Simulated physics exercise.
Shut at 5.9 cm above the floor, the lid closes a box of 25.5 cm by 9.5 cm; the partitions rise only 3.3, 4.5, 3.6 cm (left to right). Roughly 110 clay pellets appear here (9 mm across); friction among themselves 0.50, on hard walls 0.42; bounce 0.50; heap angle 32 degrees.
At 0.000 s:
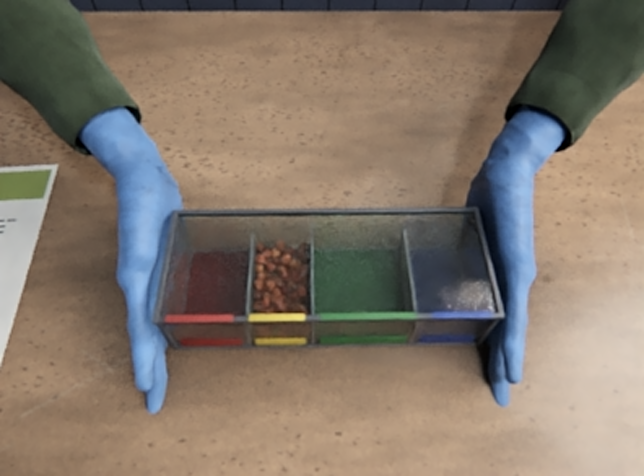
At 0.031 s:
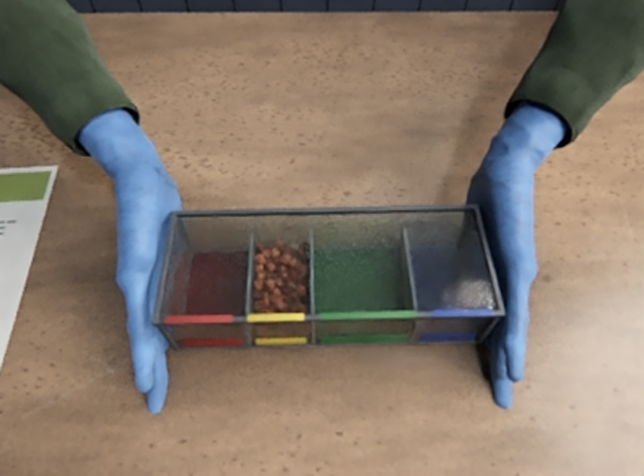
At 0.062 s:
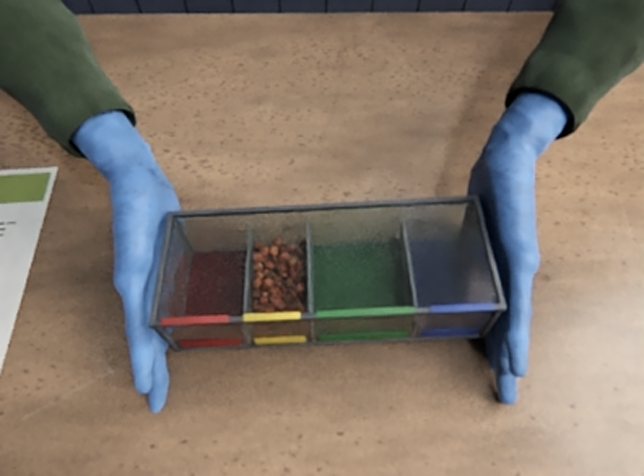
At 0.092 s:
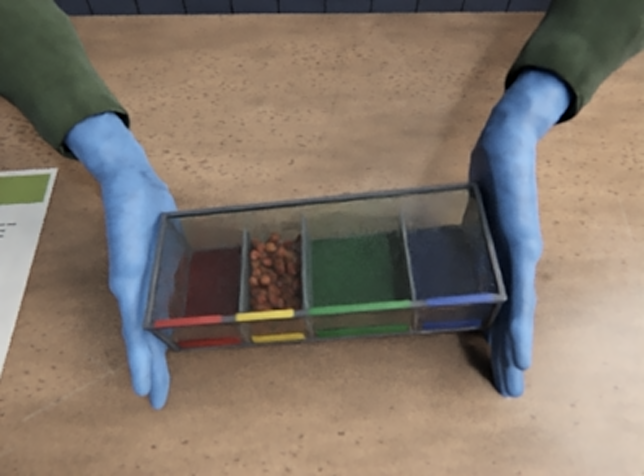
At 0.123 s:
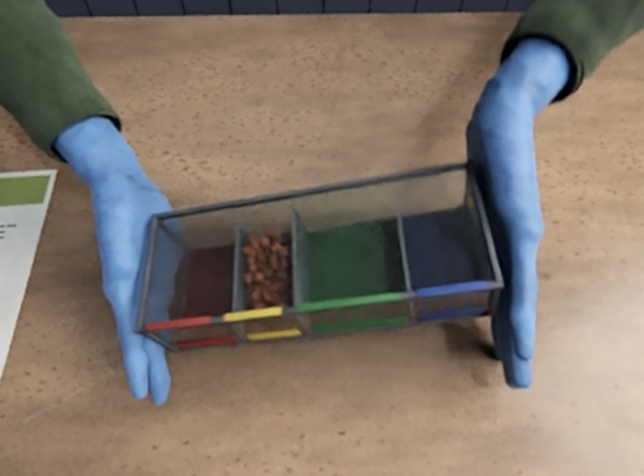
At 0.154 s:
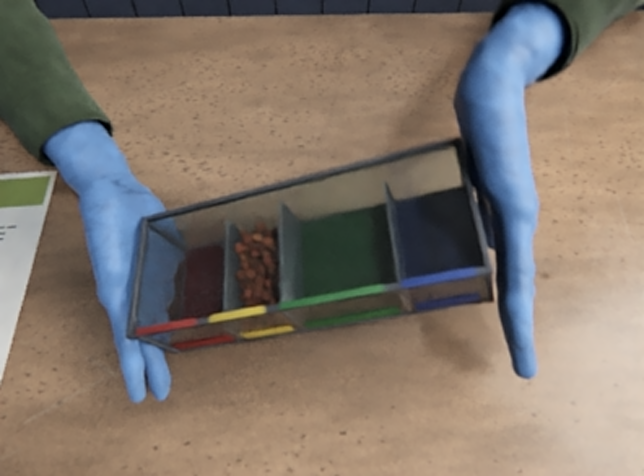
On a speckled tan tabletop, blue-gloved hands tilting a clear four-section box, its right end rising, brown pellets in the yellow-marked section.
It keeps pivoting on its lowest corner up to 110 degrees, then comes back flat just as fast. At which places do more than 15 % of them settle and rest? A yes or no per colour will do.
Red compartment: Yes. Blue compartment: No. Green compartment: No. Yellow compartment: No.
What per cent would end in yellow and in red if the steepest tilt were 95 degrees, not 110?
Shares: Yellow 20, red 75, in per cent.
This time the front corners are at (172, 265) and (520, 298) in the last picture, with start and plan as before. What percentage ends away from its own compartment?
Estimate: Around 25 %.
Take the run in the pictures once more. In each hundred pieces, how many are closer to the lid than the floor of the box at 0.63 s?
Roughly 80 percent of the pieces.
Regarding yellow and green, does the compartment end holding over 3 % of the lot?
With yellow that holds, while with green that fails.
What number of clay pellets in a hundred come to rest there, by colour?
Red 90; blue 0; green 0; yellow 10 (per cent).
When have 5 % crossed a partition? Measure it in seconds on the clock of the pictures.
Note: T close to 0.50 s.
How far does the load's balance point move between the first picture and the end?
Around 6.5 centimetres.
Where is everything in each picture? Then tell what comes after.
In the first picture, box tilt 0 degrees, front corners at (159, 318) and (498, 314); yellow 100 %.
In the second picture, box tilt 1 degrees, front corners at (159, 320) and (498, 311).
In the third picture, box tilt 4 degrees, front corners at (155, 321) and (499, 305), lowest corner left front.
In the fourth picture, box tilt 8 degrees, front corners at (150, 324) and (499, 296), lowest corner left front.
In the fifth picture, box tilt 14 degrees, front corners at (142, 327) and (496, 282), lowest corner left front.
In the sixth picture, box tilt 21 degrees, front corners at (133, 332) and (485, 268), lowest corner left front; yellow 100 %. Its pace works out near 225 degrees a second.
After 0.63 s, tilt 110 degrees; red 45 %, yellow 55 %.
Then, at 0.95 s, tilt 46 degrees; red 90 %, yellow 10 %.
After 1.37 s, tilt 0 degrees; red 90 %, yellow 10 %.
At rest (1.7 s), red 90 %, blue 0 %, green 0 %, yellow 10 %.
